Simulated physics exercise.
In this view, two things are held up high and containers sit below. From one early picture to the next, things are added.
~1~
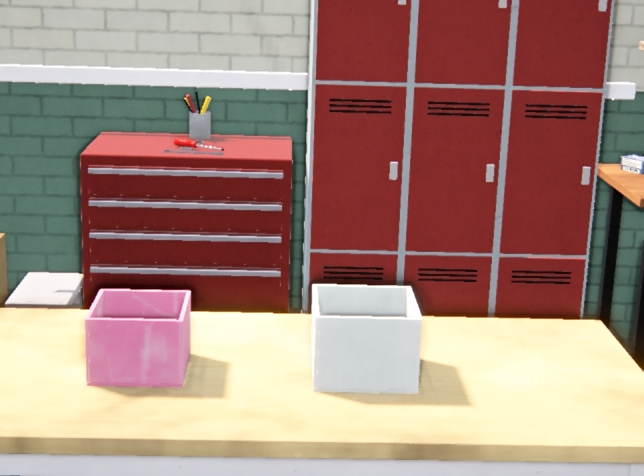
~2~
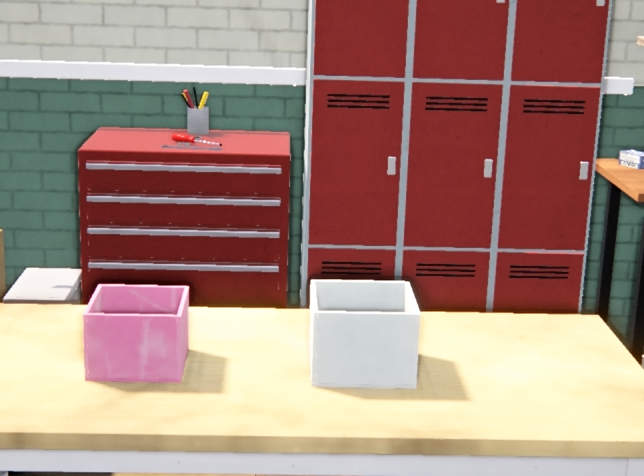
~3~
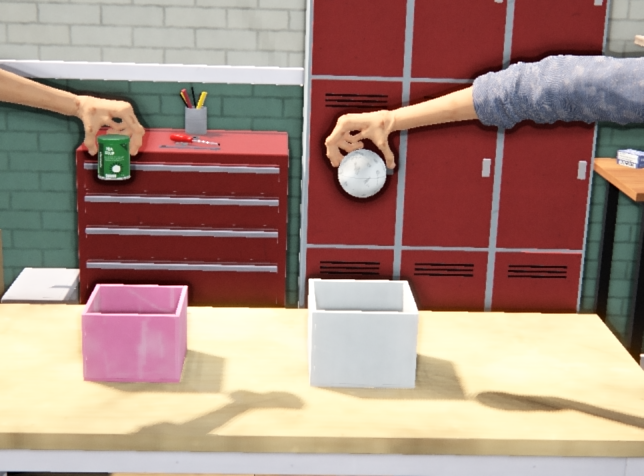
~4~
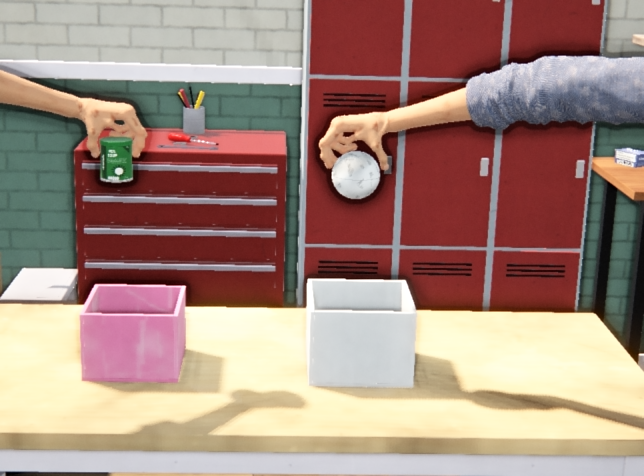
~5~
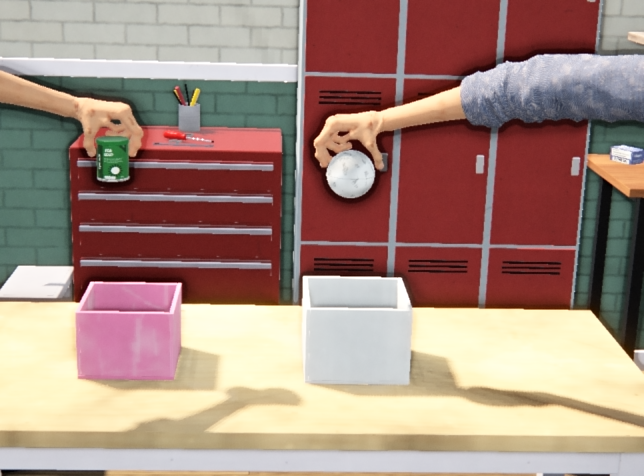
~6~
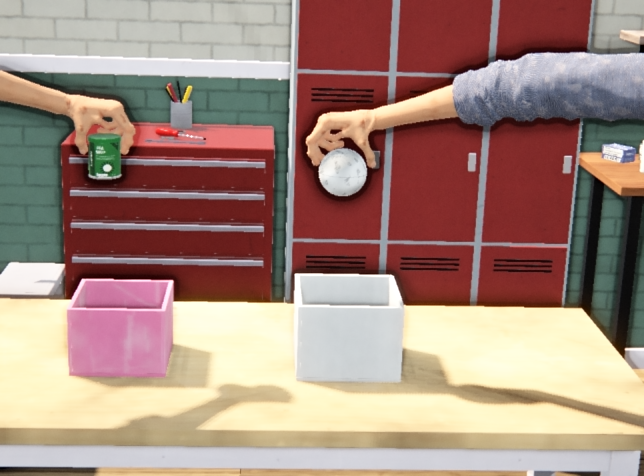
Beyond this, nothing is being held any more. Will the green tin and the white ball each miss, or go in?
In the end the green tin goes in, the white ball goes in.
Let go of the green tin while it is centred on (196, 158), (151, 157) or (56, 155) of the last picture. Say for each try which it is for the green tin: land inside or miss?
The first try it goes wide; the second it gets in; the third it goes wide.
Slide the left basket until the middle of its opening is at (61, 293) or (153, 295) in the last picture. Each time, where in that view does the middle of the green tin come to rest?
Resting pixels, in order: About (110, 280), about (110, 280).
Then, 0.18 s after the last picture, green tin moved about its own width near (106, 202); white ball moved about its own width near (341, 218).
Then, 0.26 s after the last picture, green tin falling near (107, 268); white ball falling near (338, 282).
At rest, the green tin lands inside, near (108, 337); the white ball lands inside, near (336, 337).
